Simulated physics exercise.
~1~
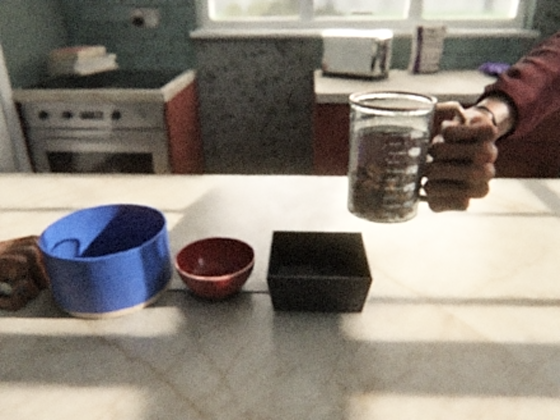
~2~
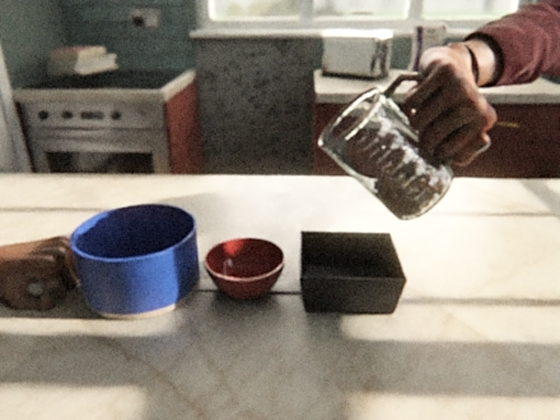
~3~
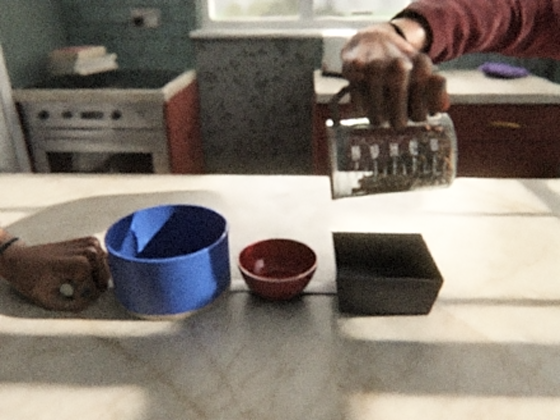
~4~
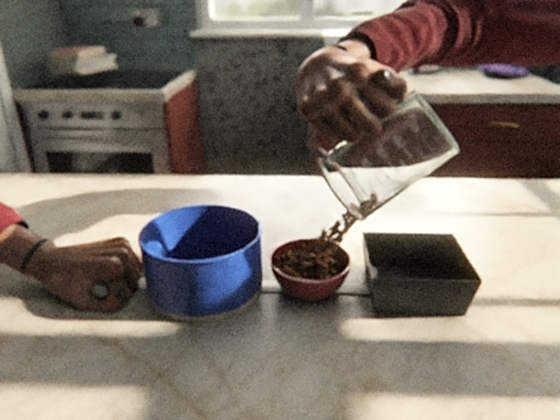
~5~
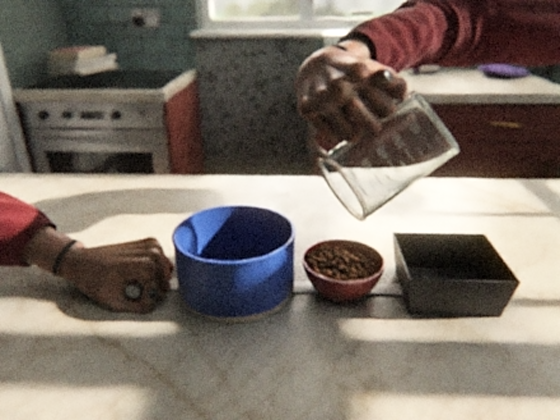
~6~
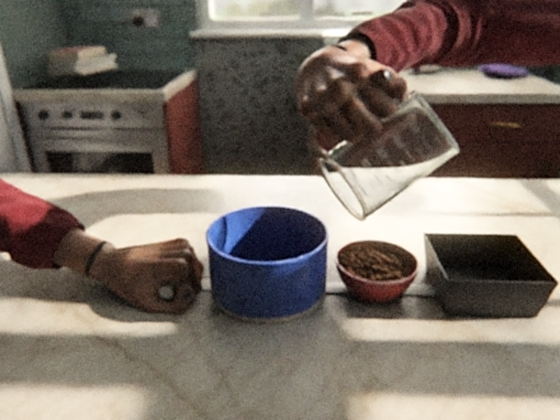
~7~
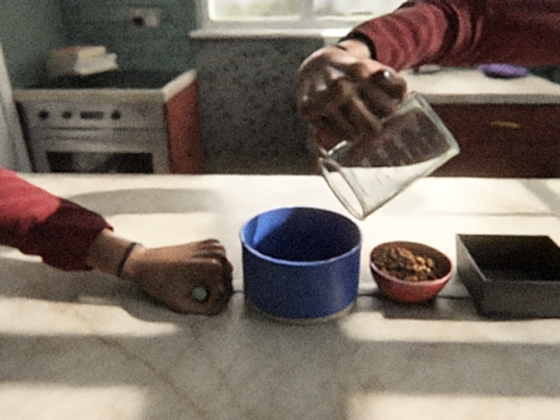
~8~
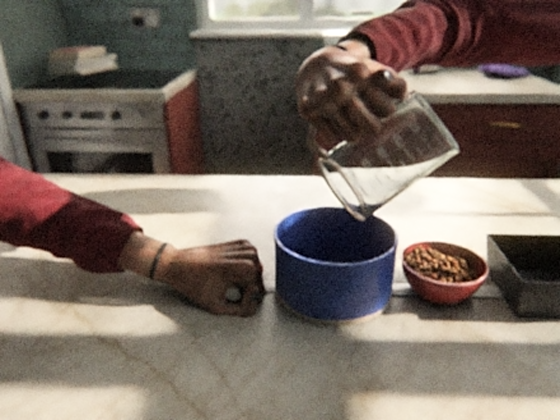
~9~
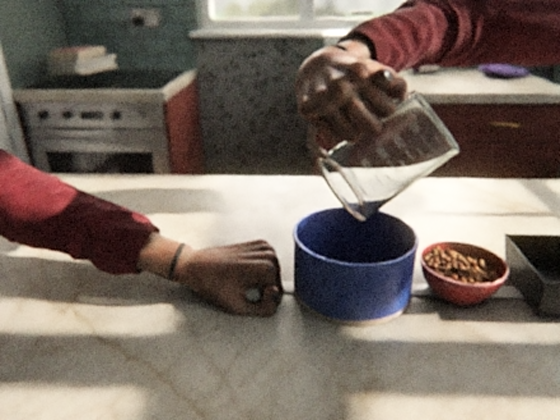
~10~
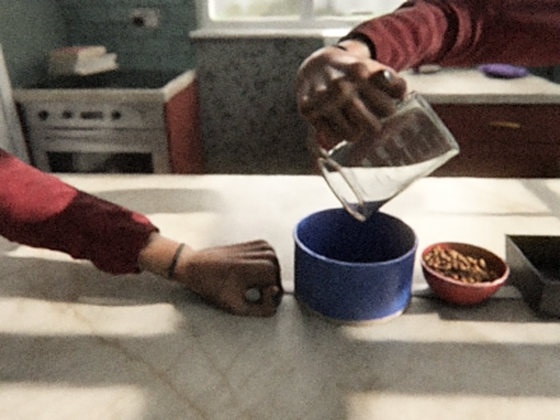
In a sunlit kitchen with a stove and window behind, a marble counter is seen from the front. A blue pot, a small red bowl and a black tin stand in a row from left to right, while a hand at upper right holds a clear jug of brown cereal pieces. The other hand, beside the pot, follows as the row slides steadily right and the jug tips over. The pieces pour into the red bowl, filling it. The row keeps sliding until the blue pot sits beneath the emptied, tilted jug, then stops, with the cereal in the bowl.
